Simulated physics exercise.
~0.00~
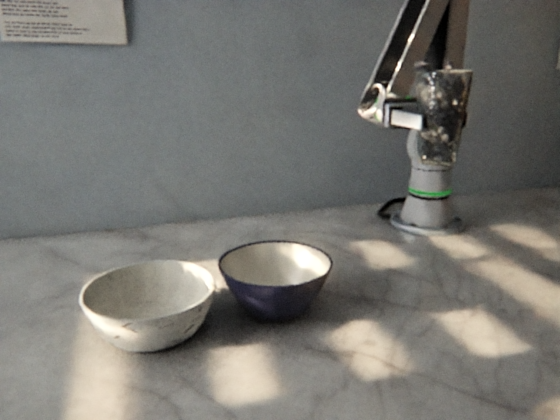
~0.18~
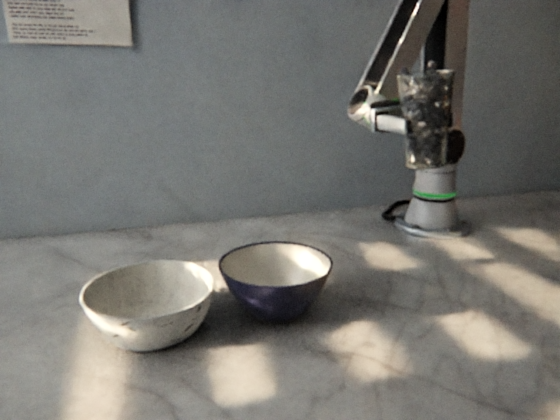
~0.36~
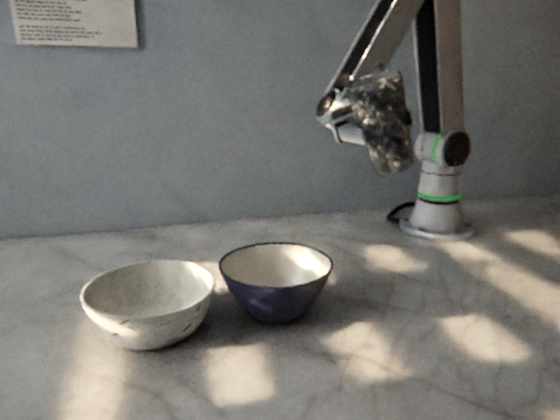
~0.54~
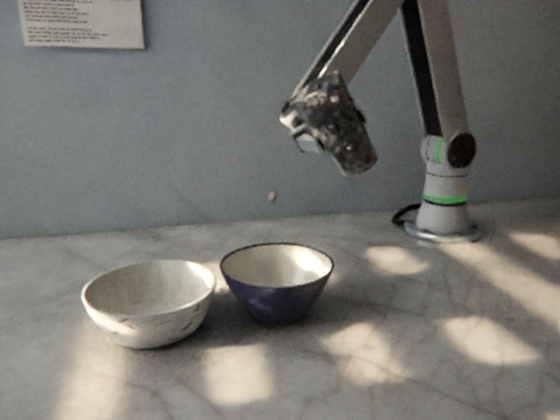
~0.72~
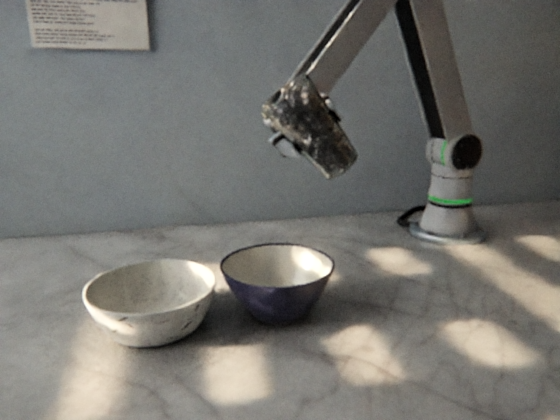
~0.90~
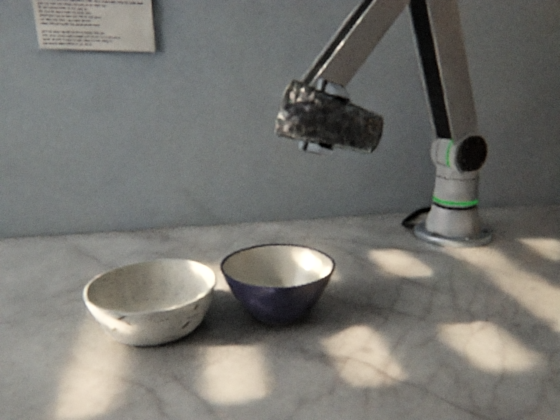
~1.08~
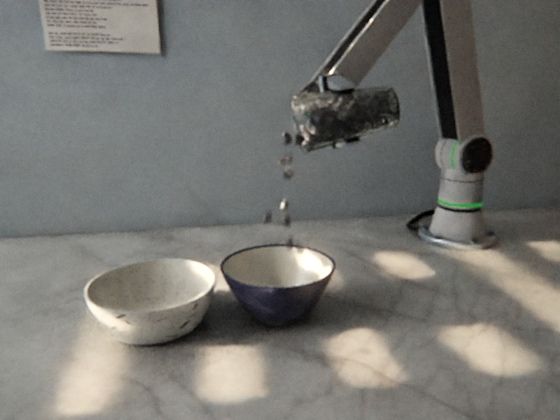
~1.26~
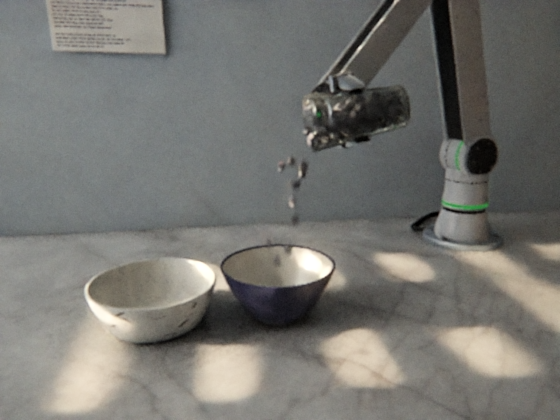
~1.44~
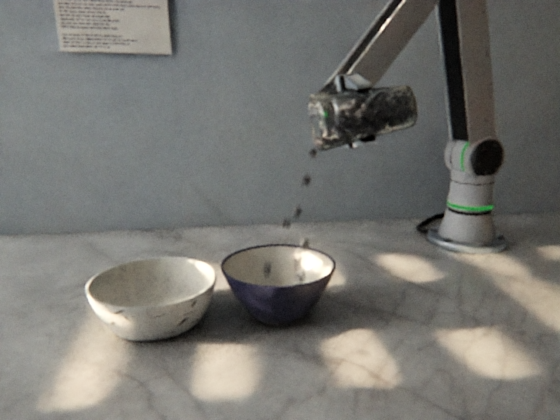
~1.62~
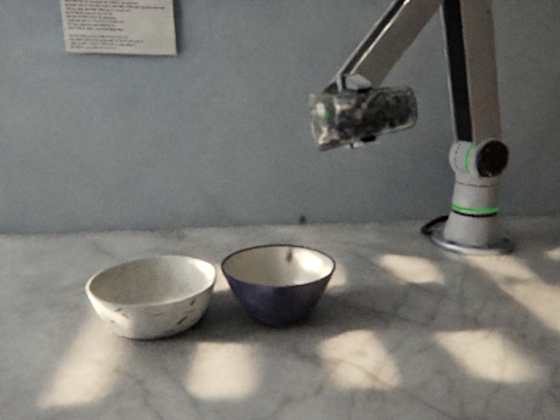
At the start, a robot arm holds a clear tumbler of small dark pebbles upright, well to the right of a speckled pale bowl and a dark blue one on a sunlit grey surface. The arm swings the tumbler left, tipping it as it goes, until it hangs above and just right of the blue bowl. It then shifts back a little to the right and rolls onto its side. Pebbles spill from its mouth in a thin stream into the blue bowl. The stream stops, and the tumbler stays sideways, still holding most of its pebbles.
